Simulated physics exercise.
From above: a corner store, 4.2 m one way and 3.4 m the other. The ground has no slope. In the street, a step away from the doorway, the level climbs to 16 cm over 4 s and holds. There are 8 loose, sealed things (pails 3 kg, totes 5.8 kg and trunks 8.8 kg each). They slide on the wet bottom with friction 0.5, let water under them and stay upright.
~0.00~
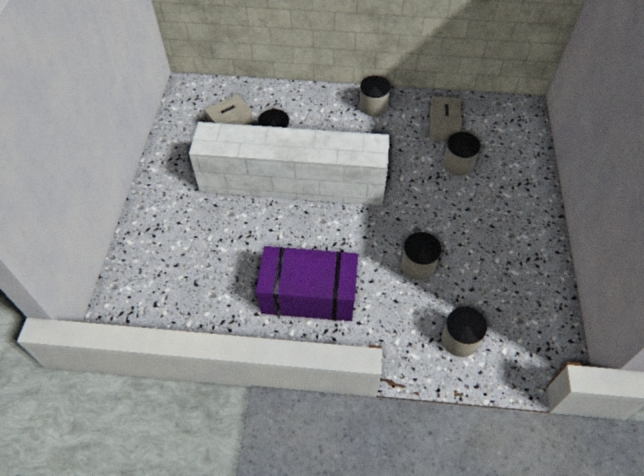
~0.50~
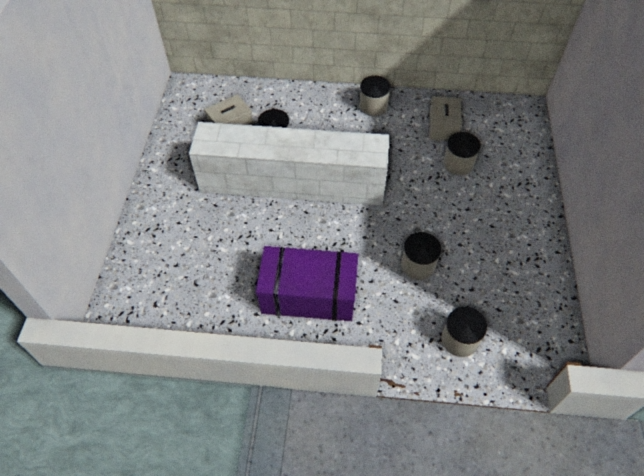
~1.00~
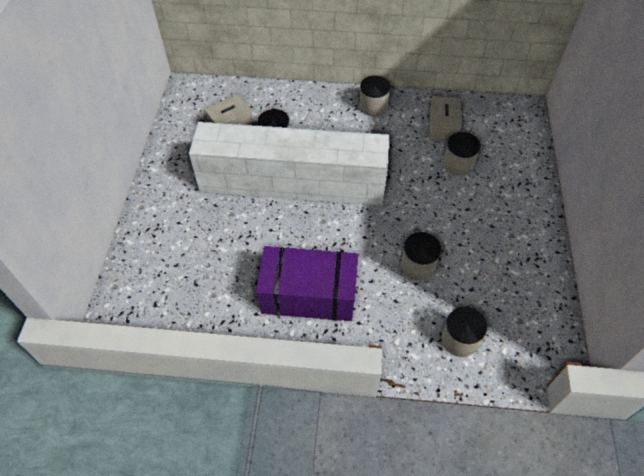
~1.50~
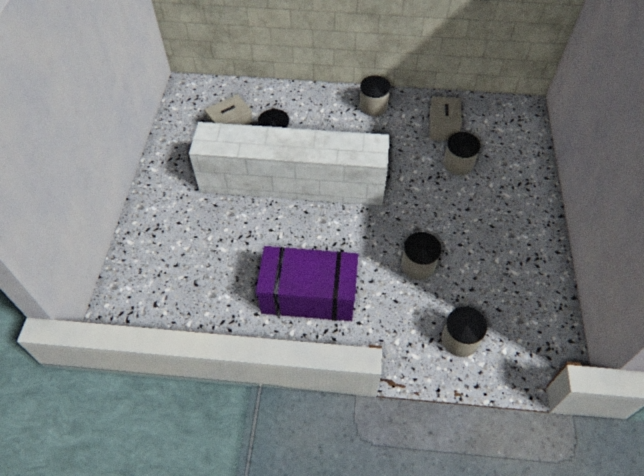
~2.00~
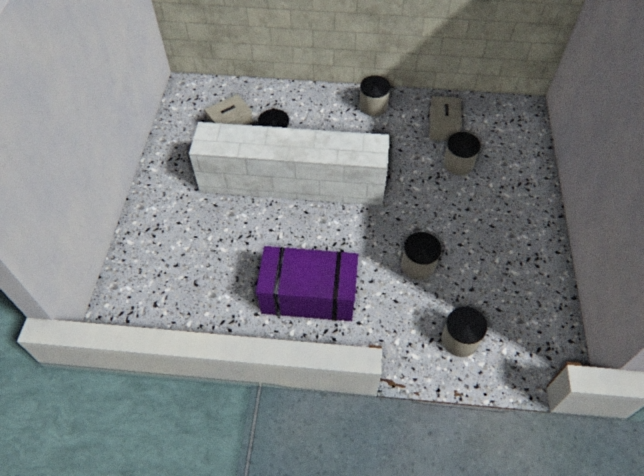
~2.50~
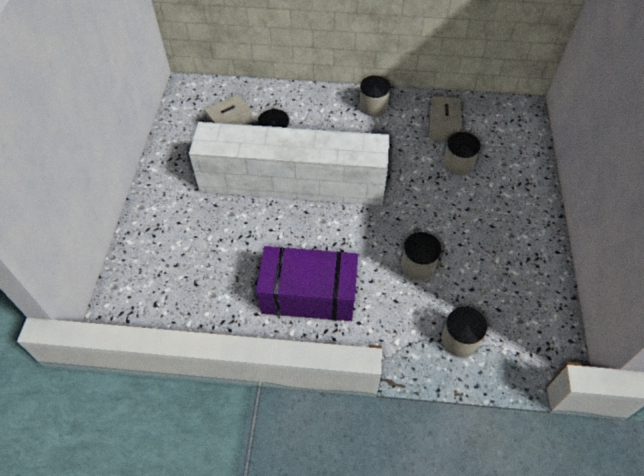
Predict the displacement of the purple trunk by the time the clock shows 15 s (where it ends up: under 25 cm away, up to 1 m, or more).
The purple trunk moves a short way.
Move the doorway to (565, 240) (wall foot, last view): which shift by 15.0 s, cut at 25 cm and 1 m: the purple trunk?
In that case the purple trunk gets carried off.
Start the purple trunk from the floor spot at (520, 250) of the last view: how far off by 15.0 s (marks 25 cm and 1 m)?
It gets carried off.
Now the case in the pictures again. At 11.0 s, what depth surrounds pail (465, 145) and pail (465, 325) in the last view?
Roughly 9 and 7 cm.
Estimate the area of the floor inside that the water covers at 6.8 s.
About 10.5 m2.
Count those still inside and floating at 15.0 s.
8 of them.
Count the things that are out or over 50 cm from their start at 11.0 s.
7 of them.
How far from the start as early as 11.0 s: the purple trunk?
Roughly 10 cm by then.
After 3.5 s the purple trunk is near (308, 272), 0.0 m from its start, aground; 0 afloat.
After 6.8 s the purple trunk is near (307, 272), 0.0 m from its start, aground; 4 afloat.
After 11.0 s the purple trunk is near (293, 270), 0.1 m from its start, afloat; 8 afloat.
After 15.0 s the purple trunk is near (357, 238), 0.5 m from its start, afloat; 8 afloat.
